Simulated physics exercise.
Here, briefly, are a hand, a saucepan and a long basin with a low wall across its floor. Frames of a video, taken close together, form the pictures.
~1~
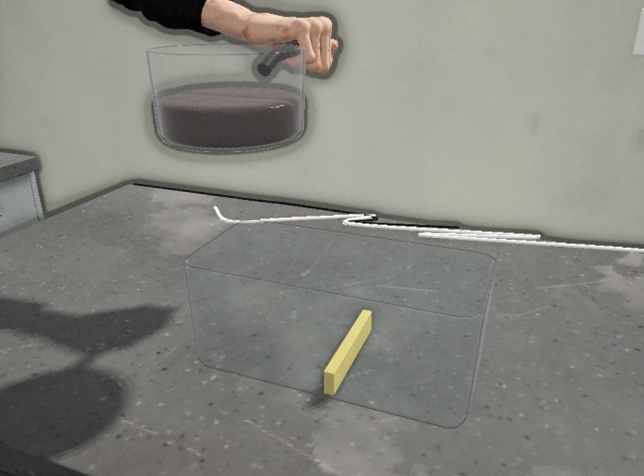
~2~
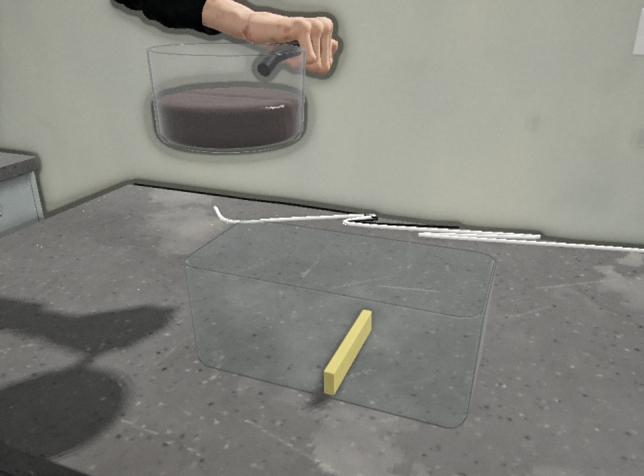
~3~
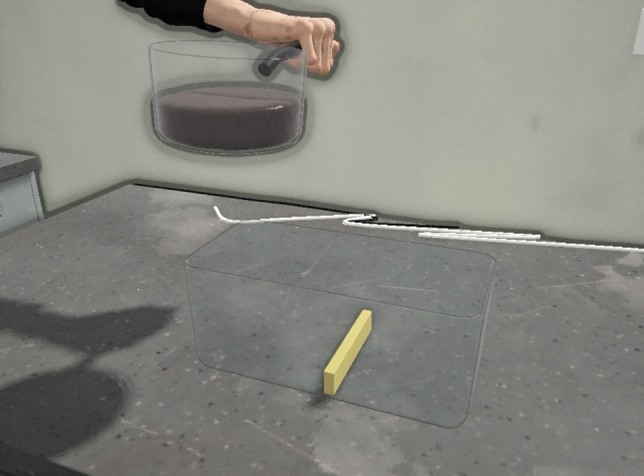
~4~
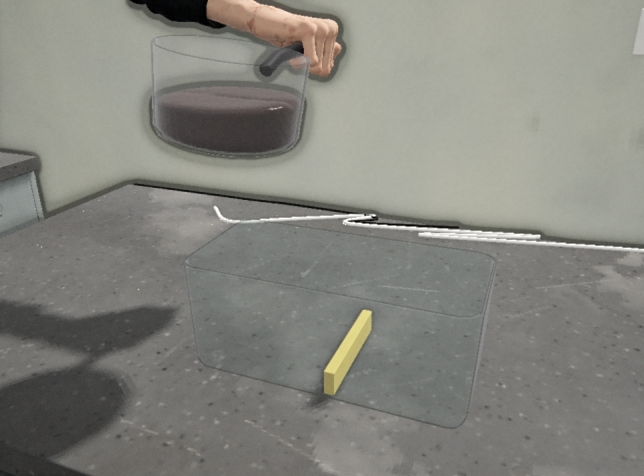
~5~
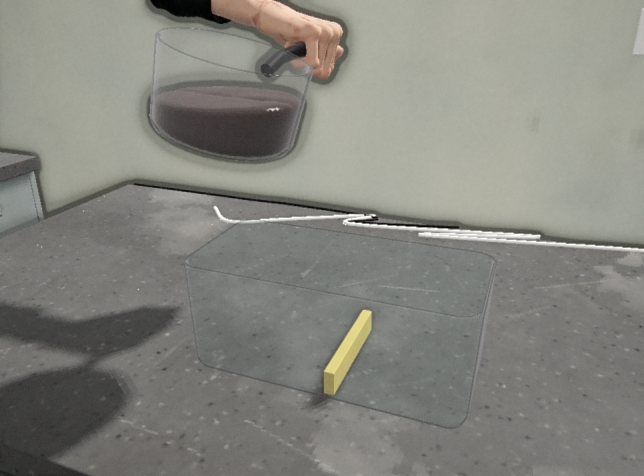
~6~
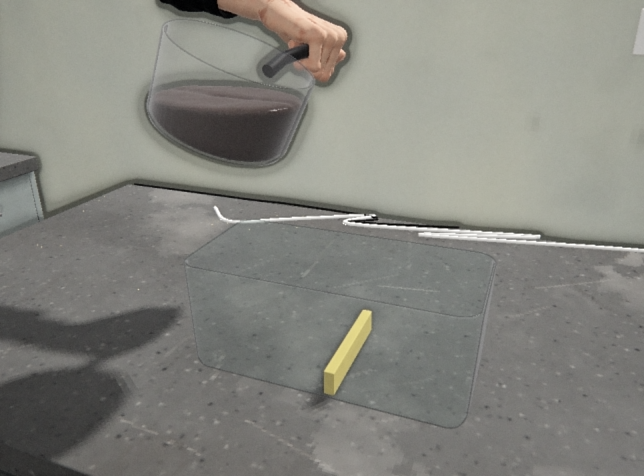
A hand held a clear saucepan of dark liquid above a long, clear basin with a low yellow wall across its floor, then gradually tilted the pan down toward the right.
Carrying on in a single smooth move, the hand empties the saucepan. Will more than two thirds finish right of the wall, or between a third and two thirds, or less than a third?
Right of the wall there will be between a third and two thirds.
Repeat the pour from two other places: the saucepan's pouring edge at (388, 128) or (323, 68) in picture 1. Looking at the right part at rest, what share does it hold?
In turn 85 % and 65 %.
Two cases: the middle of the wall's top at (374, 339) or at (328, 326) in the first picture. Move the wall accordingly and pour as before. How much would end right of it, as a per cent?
10 %, then 75 %.
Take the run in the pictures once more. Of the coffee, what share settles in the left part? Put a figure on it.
Some 55 per cent.
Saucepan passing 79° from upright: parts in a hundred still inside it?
60 %.
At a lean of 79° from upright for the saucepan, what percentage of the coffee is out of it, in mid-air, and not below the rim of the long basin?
It's about 35 per cent.
A moment on, the saucepan is tipped on its side and 61 per cent is still to pour, 4 is left of the wall and 2 right of it.
Next, the saucepan is tipped right over and 14 per cent is still to pour, 31 is left of the wall and 39 right of it.
Then the saucepan is tipped right over and 1 per cent is still to pour, 55 is left of the wall and 41 right of it.
Later the saucepan is tipped right over and 0 per cent is still to pour, 56 is left of the wall and 43 right of it.
In the end 56 per cent lies left of the wall, 43 right of it and 1 outside.
